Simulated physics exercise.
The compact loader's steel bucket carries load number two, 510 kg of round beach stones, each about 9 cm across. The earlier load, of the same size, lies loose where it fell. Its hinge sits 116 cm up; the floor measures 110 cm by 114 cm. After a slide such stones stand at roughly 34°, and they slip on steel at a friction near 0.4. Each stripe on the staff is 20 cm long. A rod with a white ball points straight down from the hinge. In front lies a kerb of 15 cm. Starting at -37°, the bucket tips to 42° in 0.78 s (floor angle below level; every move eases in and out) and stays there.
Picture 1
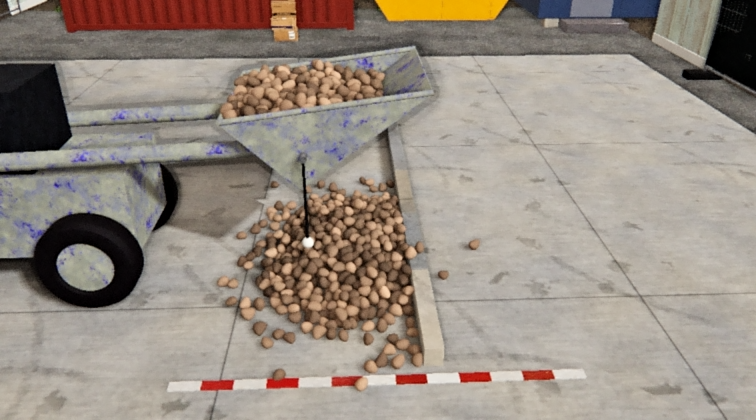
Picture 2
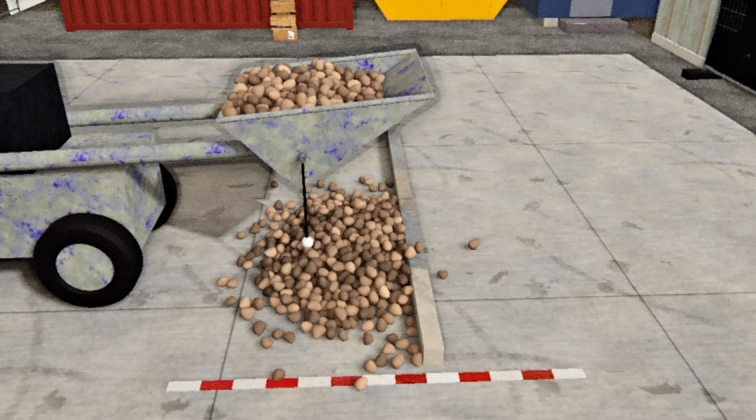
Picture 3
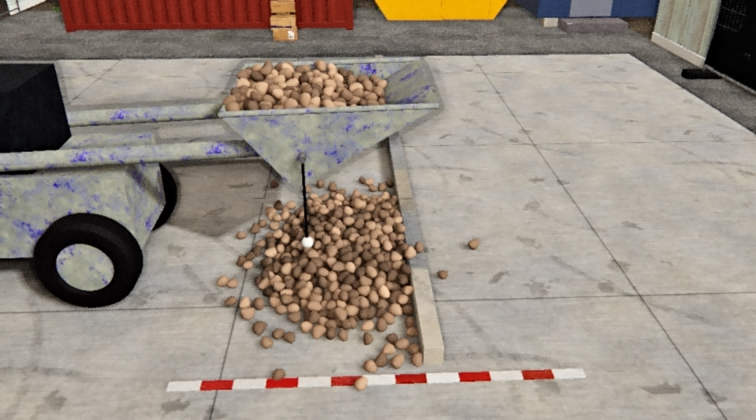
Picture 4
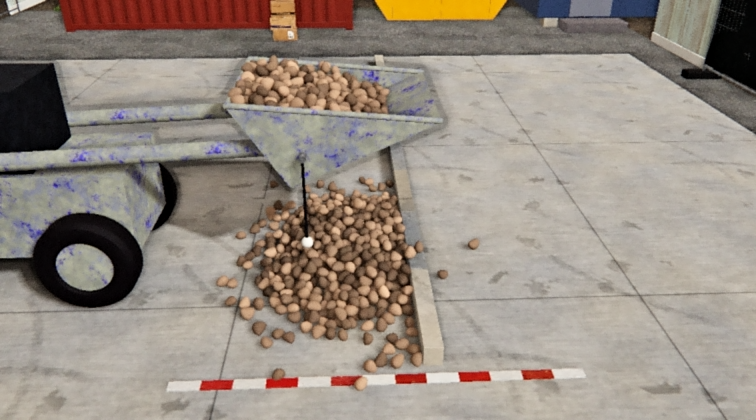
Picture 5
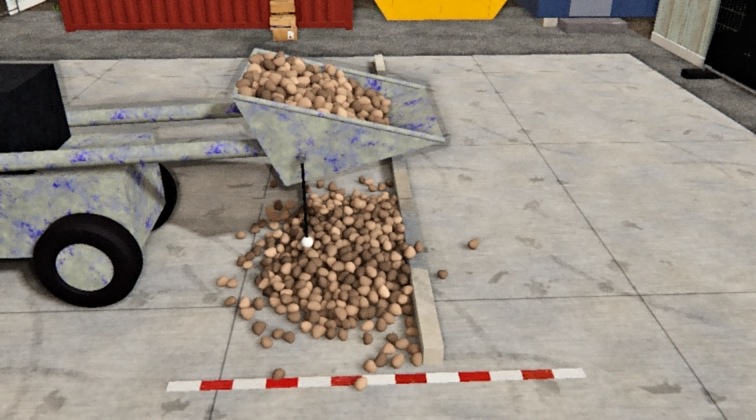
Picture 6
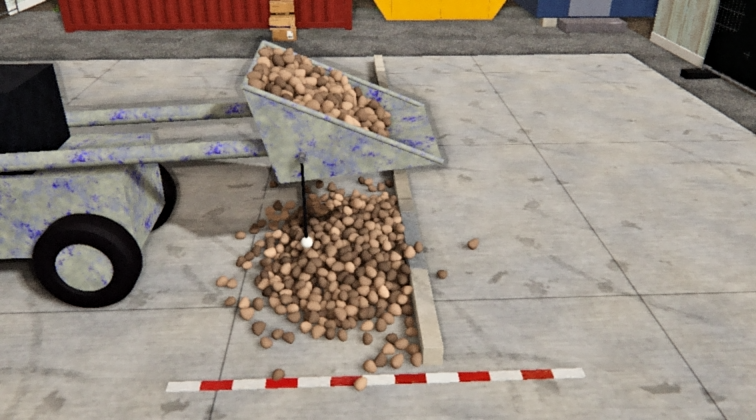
On a concrete yard, a loader's raised steel bucket full of brown, rounded stones sits above a loose pile beside a low kerb; the bucket slowly tilts, its front lip lowering on the right while the pile stays still.
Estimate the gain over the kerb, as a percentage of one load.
About 78 per cent.
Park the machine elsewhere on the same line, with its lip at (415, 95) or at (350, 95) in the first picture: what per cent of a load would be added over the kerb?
Near 65 per cent from the first place, 20 from the second.
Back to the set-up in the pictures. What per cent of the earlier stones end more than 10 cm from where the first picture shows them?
Roughly 0 per cent of them.
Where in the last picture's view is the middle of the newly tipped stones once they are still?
Around (464, 250).
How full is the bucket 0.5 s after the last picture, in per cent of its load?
Roughly 75 per cent is still inside.
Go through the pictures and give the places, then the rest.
In the first frame, the bucket is at -37°, its lip at (433, 93); the top of the load is at (311, 72). The earlier load is highest near (347, 231), 25 cm above ground level, 99 % on this side of the kerb.
In the second frame, the bucket is at -35°, its lip at (434, 96); the top of the load is at (311, 72).
In the third frame, the bucket is at -31°, its lip at (438, 106); the top of the load is at (266, 72).
In the fourth frame, the bucket is at -24°, its lip at (442, 121); the top of the load is at (266, 68).
In the fifth frame, the bucket is at -16°, its lip at (444, 140); the top of the load is at (265, 62).
In the sixth frame, lip at (443, 162), floor tilted -6°, highest stones at (274, 57).
Then, 0.2 s after the last picture the floor is at 29°; in per cent of one load, 100 in the bucket, 99 on this side of the kerb; the foremost stones are at (420, 237).
Then, 0.5 s after the last picture the floor is at 42°; in per cent of one load, 74 in the bucket, 121 on this side of the kerb, 5 over the kerb; the foremost stones are at (443, 246).
Then, 0.9 s after the last picture the floor is at 42°; in per cent of one load, 20 in the bucket, 130 on this side of the kerb, 50 over the kerb; the foremost stones are at (521, 237).
Then, 3.7 s after the last picture the floor is at 42°; in per cent of one load, 0 in the bucket, 122 on this side of the kerb, 78 over the kerb; the foremost stones are at (685, 241). Net gain over the kerb, 78.
